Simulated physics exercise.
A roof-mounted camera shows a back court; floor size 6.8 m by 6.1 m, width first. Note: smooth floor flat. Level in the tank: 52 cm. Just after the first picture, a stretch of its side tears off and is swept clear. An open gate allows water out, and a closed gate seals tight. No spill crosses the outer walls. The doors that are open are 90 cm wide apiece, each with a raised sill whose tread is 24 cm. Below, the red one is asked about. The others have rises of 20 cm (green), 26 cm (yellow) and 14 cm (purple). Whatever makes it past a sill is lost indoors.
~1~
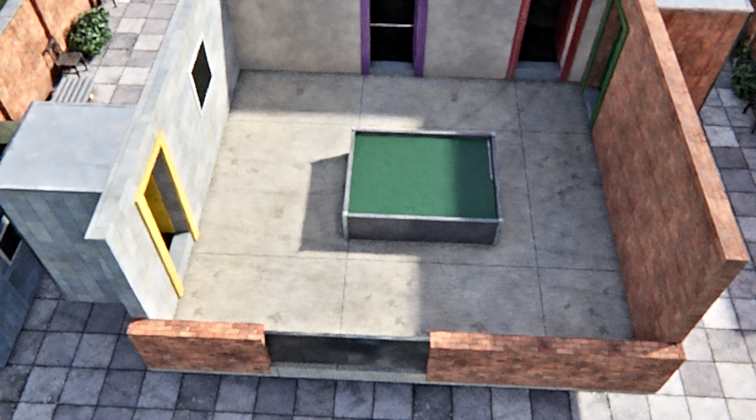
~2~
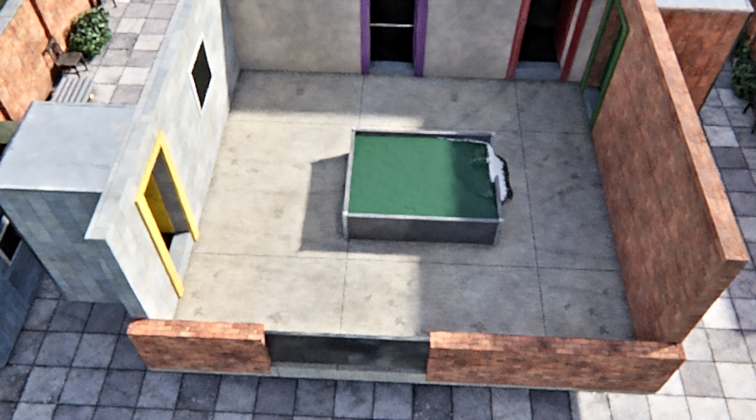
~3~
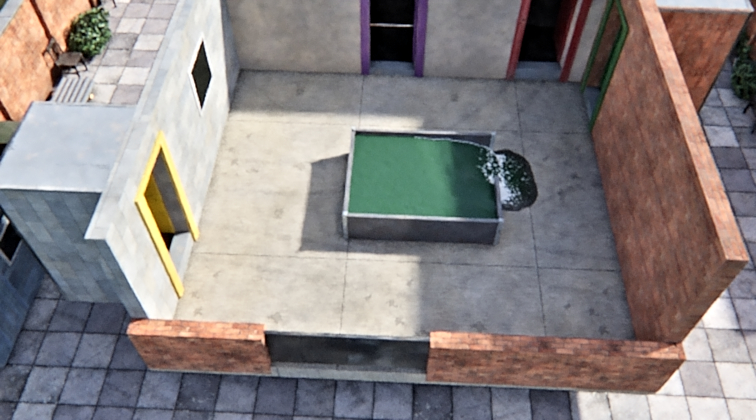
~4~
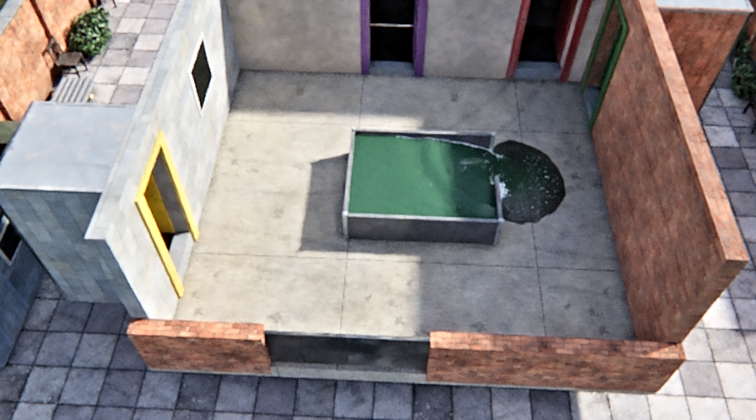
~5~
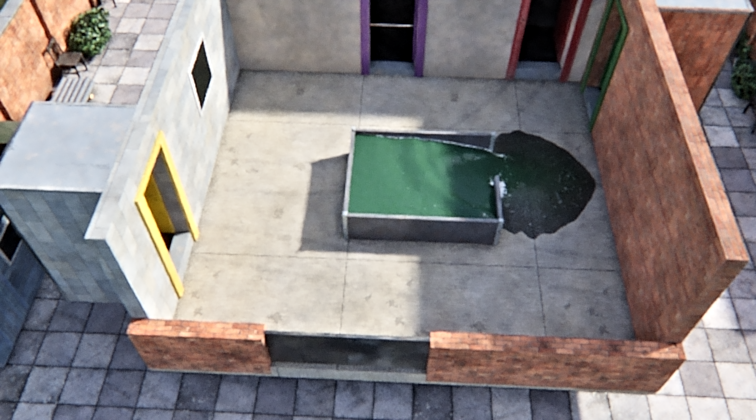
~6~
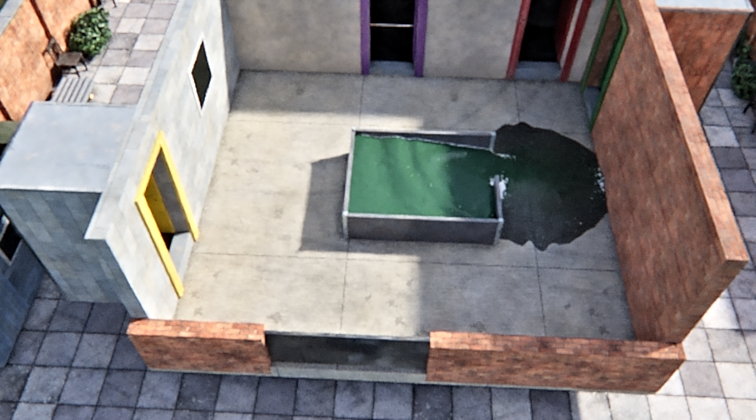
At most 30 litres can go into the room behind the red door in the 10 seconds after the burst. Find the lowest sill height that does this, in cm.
The lowest height is about 15 cm.
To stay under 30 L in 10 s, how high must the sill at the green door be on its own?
Green would need about 13.5 cm on its own.
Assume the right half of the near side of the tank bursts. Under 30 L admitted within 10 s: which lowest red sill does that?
You'd want it roughly 7.5 centimetres tall.
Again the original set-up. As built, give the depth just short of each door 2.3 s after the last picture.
Depths in cm: Green 19, yellow 0, red 20, purple 0.
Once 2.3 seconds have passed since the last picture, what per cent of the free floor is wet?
Near 25 per cent of the open floor.
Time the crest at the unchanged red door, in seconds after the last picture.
2.6 s.
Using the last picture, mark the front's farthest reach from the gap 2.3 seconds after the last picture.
In the last picture, around (634, 368).
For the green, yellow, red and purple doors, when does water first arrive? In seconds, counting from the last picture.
Reading them off: Green 0.6 s, then yellow 6.5 s, then red 1.3 s, then purple 2.6 s.
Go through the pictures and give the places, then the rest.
Still water, 52 cm deep, in the tank at (423, 176); the red door at (547, 38) is dry, in the first picture.
Water pours out at (490, 171) and has run 0.3 m, to (507, 196); about 10 cm deep outside, 52 cm at the back, in the second picture.
The gap is at (490, 172), the front 0.7 m out at (531, 194); the back of the tank holds 52 cm, in the third picture.
The front is at (559, 192), 1.2 m from the gap at (490, 173); 1.5 m2 of floor is wet, 52 cm left at the back, in the fourth picture.
The front is at (590, 188), 1.7 m from the gap at (490, 173); 2.4 m2 of floor is wet, 52 cm left at the back, in the fifth picture.
Water pours out at (490, 172) and has run 2.0 m, to (598, 161); about 4 cm deep outside, 52 cm at the back; the red door at (547, 38), 2.9 m from the gap, is still 1.6 m from the nearest water, in the sixth picture.
Then, 0.7 s after the last picture water covers 15 % of the floor, deepest (28 cm) near (596, 183); it has not reached the red door.
Then, 2.3 s after the last picture water covers 25 % of the floor, deepest (28 cm) near (575, 86); 20 cm at the red door, 0 litres in over its 26 cm sill.
Then, 9.3 s after the last picture water covers 95 % of the floor, deepest (10 cm) near (594, 176); 8 cm at the red door, 0 litres in over its 26 cm sill.
At the red door as built, the water peaked near 21 cm, 2.5 s after the last picture.
Run again over the same 10 s with other heights there, 46 litres in over 13.5 cm, 14 litres over 18 cm. The limit of 30 litres is kept from about 15 cm up.
